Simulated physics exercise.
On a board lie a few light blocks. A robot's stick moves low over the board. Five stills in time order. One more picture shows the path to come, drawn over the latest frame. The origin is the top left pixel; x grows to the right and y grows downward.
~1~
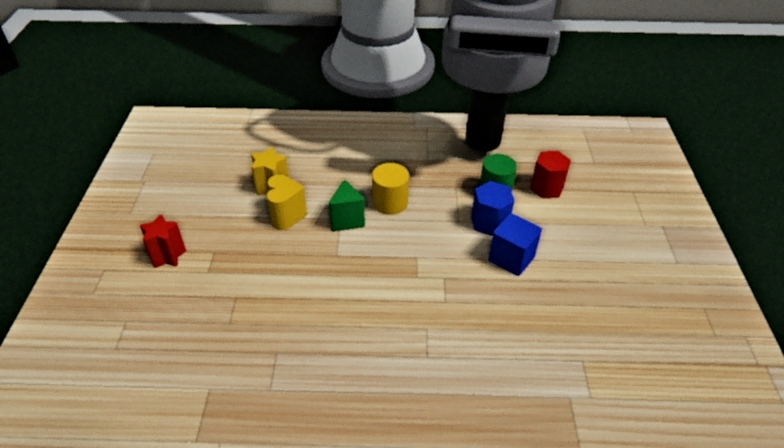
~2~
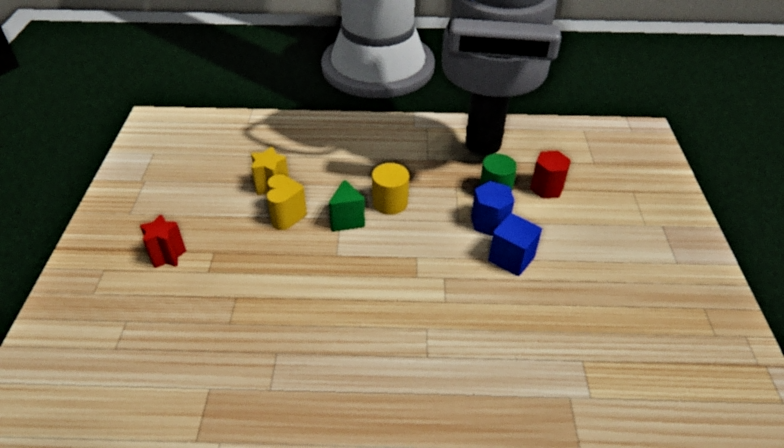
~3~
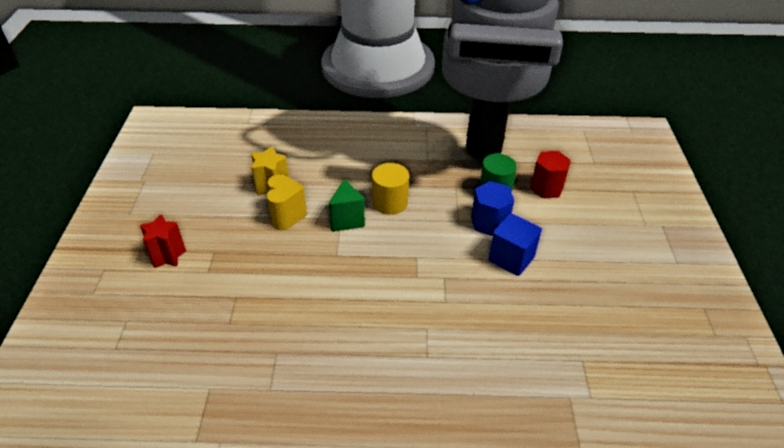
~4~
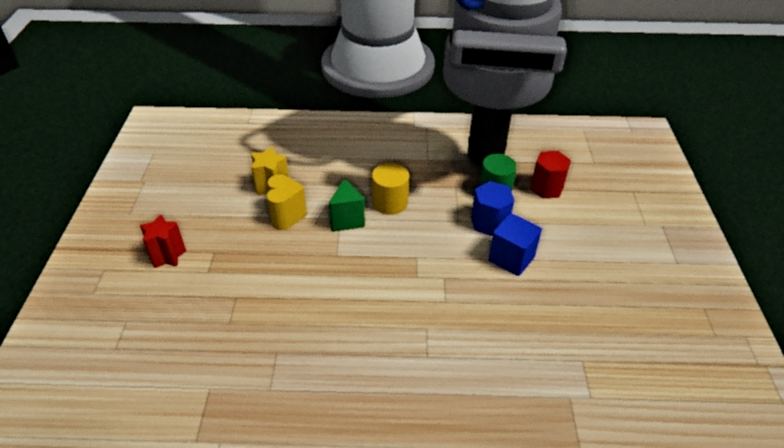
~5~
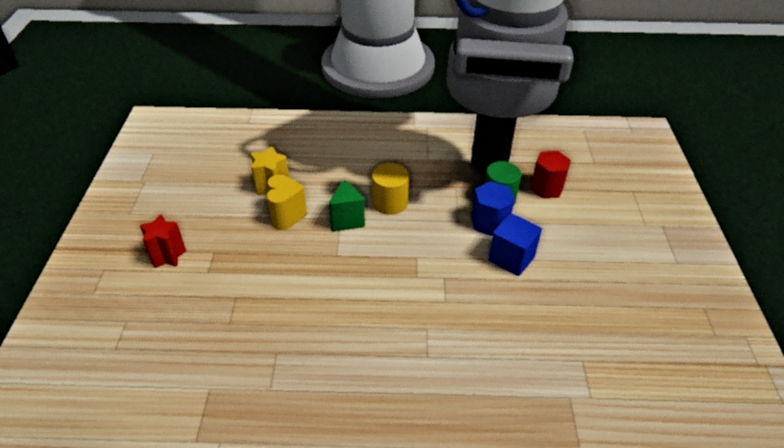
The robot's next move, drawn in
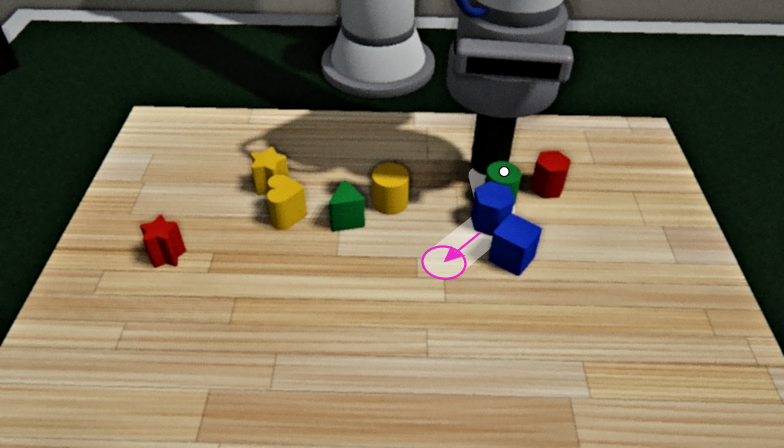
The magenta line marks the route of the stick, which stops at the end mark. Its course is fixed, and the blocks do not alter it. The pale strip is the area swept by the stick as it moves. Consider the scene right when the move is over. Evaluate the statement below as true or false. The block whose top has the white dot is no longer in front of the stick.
It is true.
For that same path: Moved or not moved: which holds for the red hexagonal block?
At the end of the path, it will still be in place.
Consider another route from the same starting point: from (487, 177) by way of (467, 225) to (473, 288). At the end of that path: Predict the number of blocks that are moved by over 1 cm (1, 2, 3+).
Once the path ends, three or more blocks will have shifted.
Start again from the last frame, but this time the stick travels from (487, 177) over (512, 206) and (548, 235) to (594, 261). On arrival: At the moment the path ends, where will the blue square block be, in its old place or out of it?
By the last moment of the path, the blue square block has shifted.
Path on the board, from (487, 177) through (495, 207) and (476, 236) to (444, 262); the dot is on the green cylinder.
On the path given first. One third of the way, stick (497, 196); blue hexagonal block (491, 210), turned 30° clockwise; green cylinder (526, 202); blue square block (518, 239), turned 20° anticlockwise.
Two thirds of the way, stick (478, 224); blue hexagonal block (472, 237), turned 30° clockwise; green cylinder (529, 213); blue square block (517, 250), turned 70° anticlockwise.
At the end, stick (445, 250); blue hexagonal block (460, 265), turned 35° anticlockwise; green cylinder (529, 213); blue square block (517, 250), turned 70° anticlockwise; red hexagonal block in place.
